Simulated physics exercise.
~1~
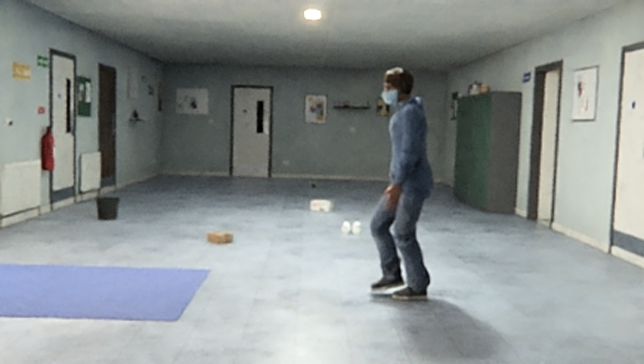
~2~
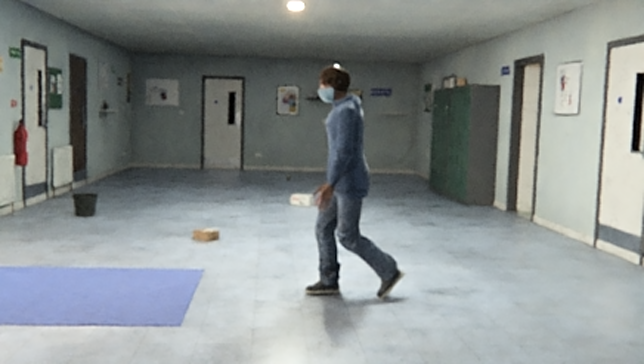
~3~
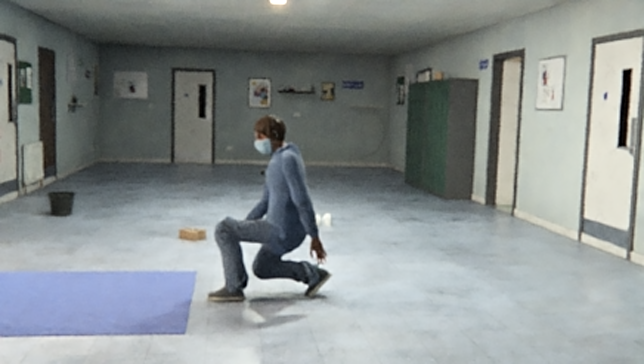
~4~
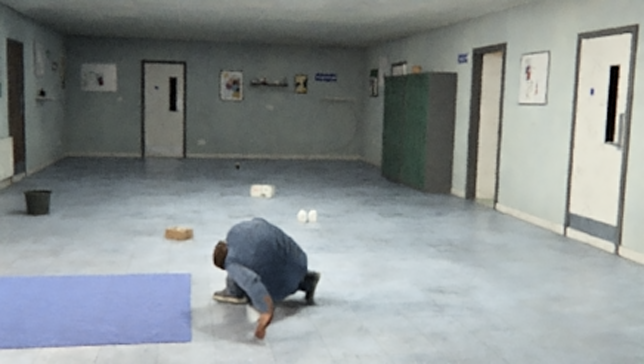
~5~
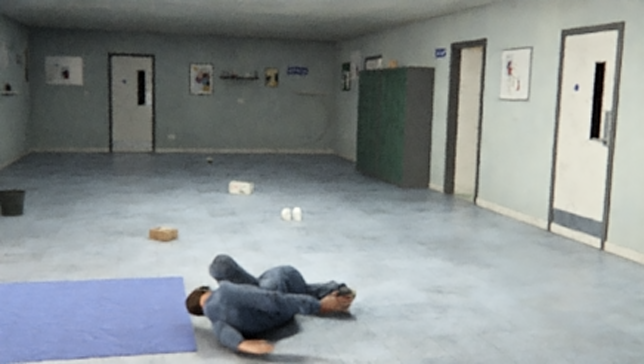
A person in a face mask and blue clothes walked left across a wide room toward a blue mat, sank to one knee, folded forward onto the floor, and ended up lying on their side just short of the mat's near edge.
